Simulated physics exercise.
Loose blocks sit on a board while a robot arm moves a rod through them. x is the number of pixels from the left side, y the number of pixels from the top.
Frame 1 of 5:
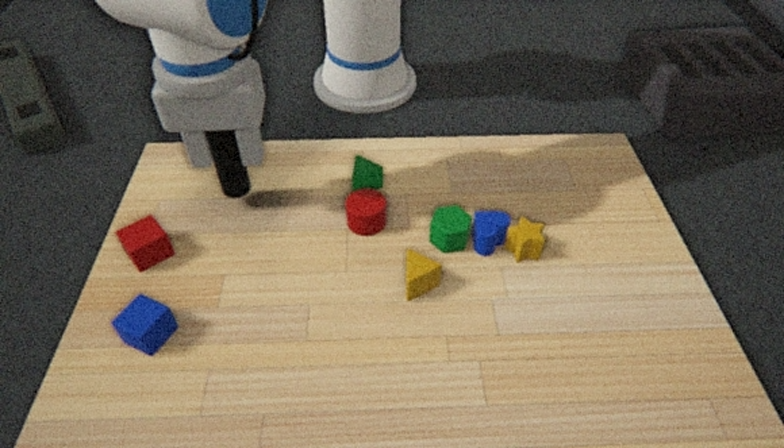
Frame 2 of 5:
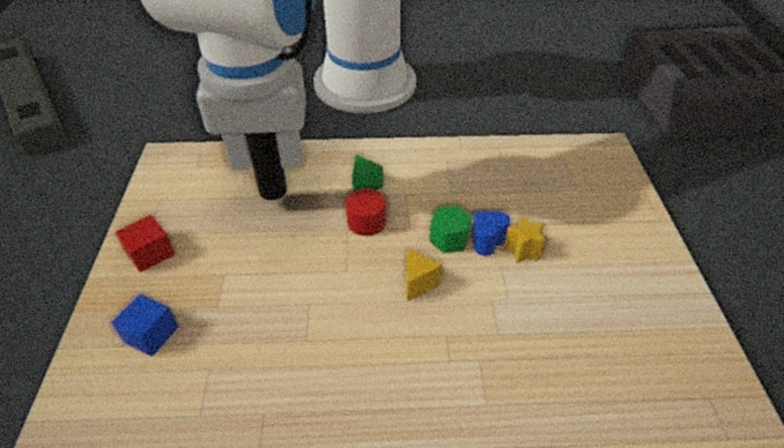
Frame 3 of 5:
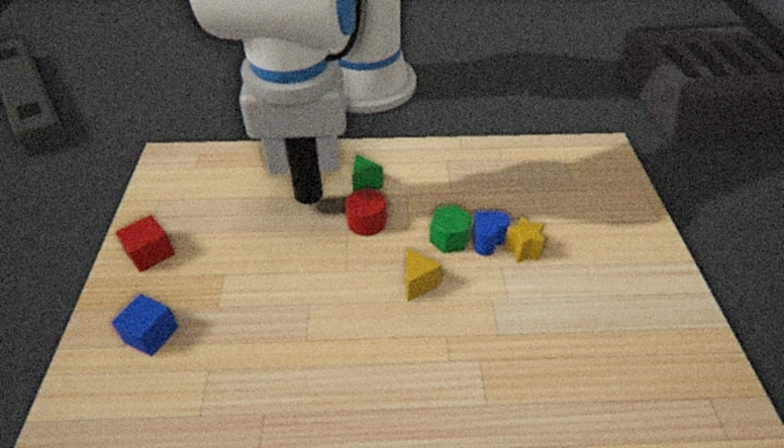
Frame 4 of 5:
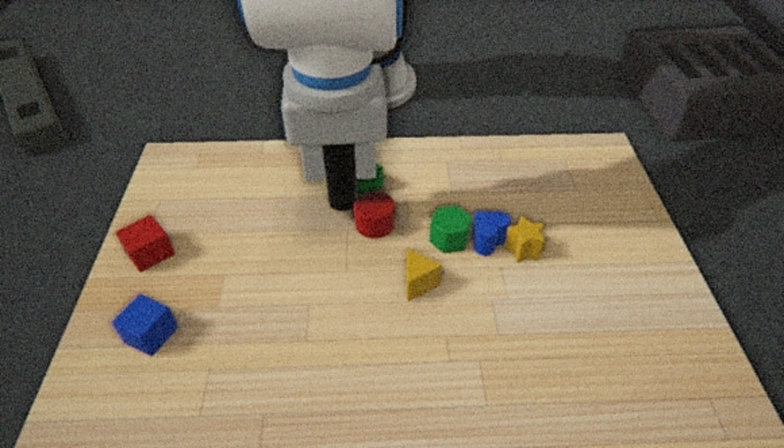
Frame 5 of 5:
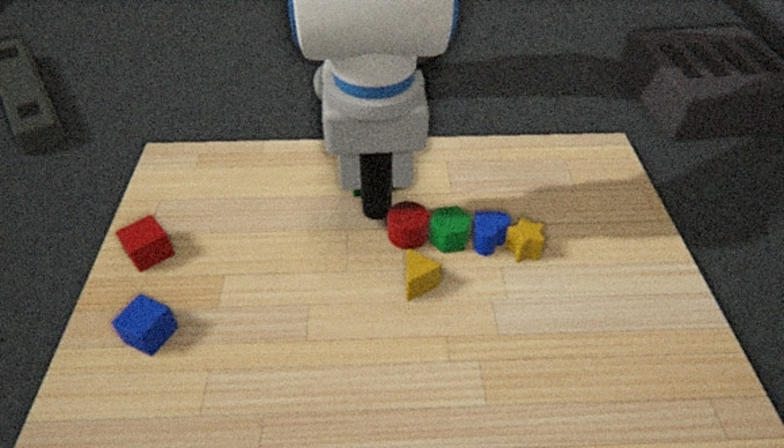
A robot arm moved its black rod rightward across a wooden board, then pushed the red round block right, up beside the green hexagonal one, while the other blocks stayed still.
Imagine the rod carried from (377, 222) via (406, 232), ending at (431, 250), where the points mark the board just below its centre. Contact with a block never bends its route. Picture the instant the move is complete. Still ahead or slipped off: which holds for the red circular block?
The rod keeps it before itself.
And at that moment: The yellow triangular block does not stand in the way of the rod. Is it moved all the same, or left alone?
It barely shifts, if at all.
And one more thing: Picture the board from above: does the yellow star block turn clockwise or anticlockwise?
It rotates clockwise.
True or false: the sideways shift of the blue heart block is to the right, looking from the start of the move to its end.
This is false.
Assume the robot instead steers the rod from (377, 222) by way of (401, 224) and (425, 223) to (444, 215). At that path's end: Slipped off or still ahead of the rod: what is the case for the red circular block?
The rod has lost it.
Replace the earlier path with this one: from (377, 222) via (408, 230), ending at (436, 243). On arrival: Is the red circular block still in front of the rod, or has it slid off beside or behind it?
The rod will still be pushing it.
On the path given first. Halfway along, rod at (407, 222); red circular block at (436, 230); green hexagonal block at (477, 228), turned 35° anticlockwise; blue heart block at (509, 220), turned 15° anticlockwise; yellow star block at (538, 229).
At the end, rod at (432, 239); red circular block at (455, 253); yellow triangular block in place; green hexagonal block at (484, 230), turned 45° anticlockwise; blue heart block at (513, 219), turned 25° anticlockwise; yellow star block at (542, 229), turned 20° clockwise.
